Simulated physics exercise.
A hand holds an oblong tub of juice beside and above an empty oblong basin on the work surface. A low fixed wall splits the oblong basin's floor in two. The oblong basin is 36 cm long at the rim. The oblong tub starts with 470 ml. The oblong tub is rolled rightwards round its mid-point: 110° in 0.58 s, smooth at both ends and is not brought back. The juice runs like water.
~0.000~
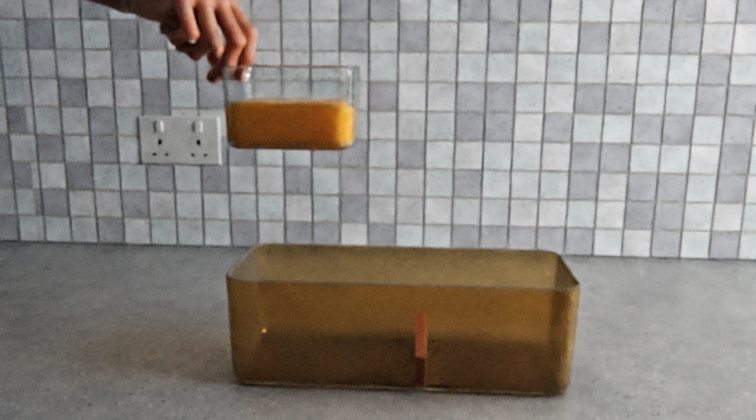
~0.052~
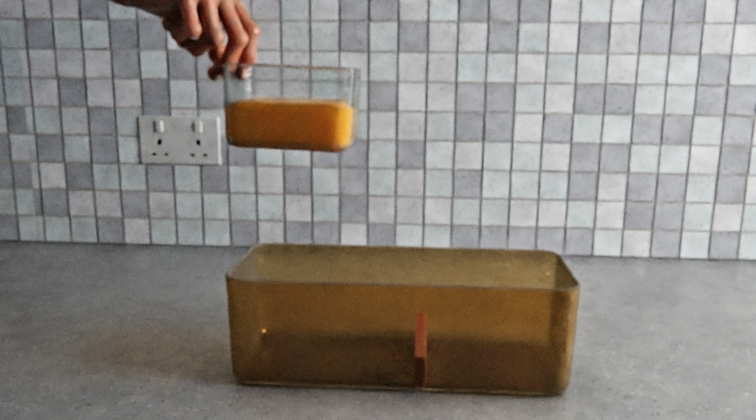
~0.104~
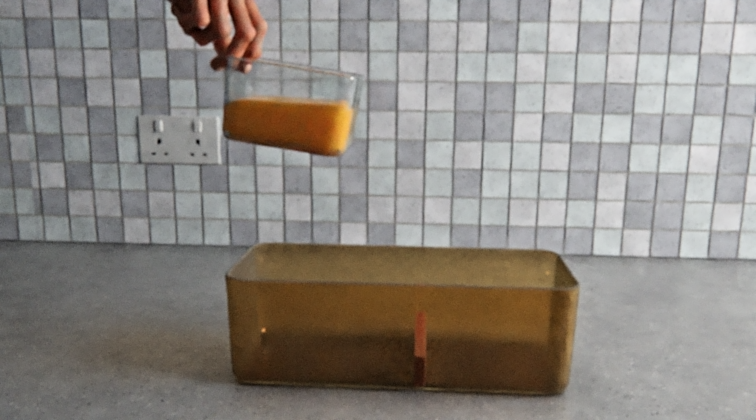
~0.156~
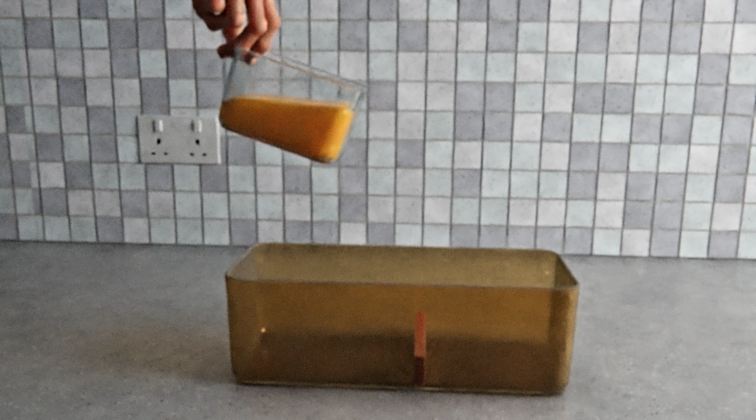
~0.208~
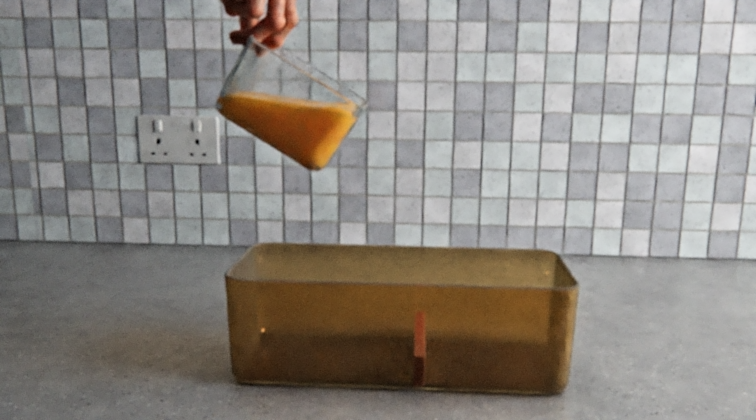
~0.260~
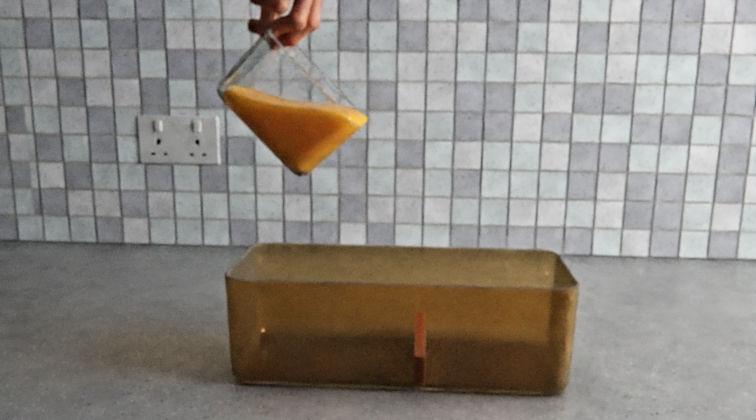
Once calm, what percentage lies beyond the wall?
Roughly 21 per cent is past the wall.
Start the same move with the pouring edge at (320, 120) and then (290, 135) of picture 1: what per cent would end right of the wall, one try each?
In turn about 15 and 15 per cent.
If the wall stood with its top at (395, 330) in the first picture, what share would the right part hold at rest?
In that case some 55 per cent.
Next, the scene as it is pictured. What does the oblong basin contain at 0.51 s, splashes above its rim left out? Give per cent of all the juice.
Near 28 in a hundred.
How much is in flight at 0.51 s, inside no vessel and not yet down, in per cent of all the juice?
Near 52 in a hundred.
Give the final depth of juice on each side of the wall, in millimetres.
Some 14 mm on the left and 6 mm on the right.
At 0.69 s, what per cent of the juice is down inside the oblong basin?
About 86 per cent.
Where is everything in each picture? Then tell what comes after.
It leans 0°; its right rim is at (356, 69); the juice meets the walls at (238, 101) and (354, 103); the oblong basin's rim runs from (241, 261) to (569, 270); the wall's top is at (421, 333), in the first picture.
It leans 2°; its right rim is at (357, 72); the juice meets the walls at (238, 101) and (354, 104), in the second picture.
It leans 9°; its right rim is at (360, 79); the juice meets the walls at (238, 99) and (354, 104), in the third picture.
It leans 19°; its right rim is at (363, 91); the juice meets the walls at (236, 99) and (355, 106), in the fourth picture.
It leans 31°; its right rim is at (364, 107); the juice meets the walls at (233, 95) and (358, 109), in the fifth picture.
It leans 46°; its right rim is at (361, 125); the juice meets the walls at (231, 87) and (358, 112); 1 per cent is over the edge, in the sixth picture.
Then, 0.51 s in, the tilt is 106° and 21 per cent is still to pour, 26 is left of the wall and 2 right of it.
Then, 0.69 s in, the tilt is 110° and 4 per cent is still to pour, 73 is left of the wall and 13 right of it.
Then, 0.88 s in, the tilt is 110° and 0 per cent is still to pour, 73 is left of the wall and 19 right of it.
Then, 1.08 s in, the tilt is 110° and 0 per cent is still to pour, 76 is left of the wall and 21 right of it.
Finally, 76 per cent lies left of the wall, 21 right of it and 3 outside.
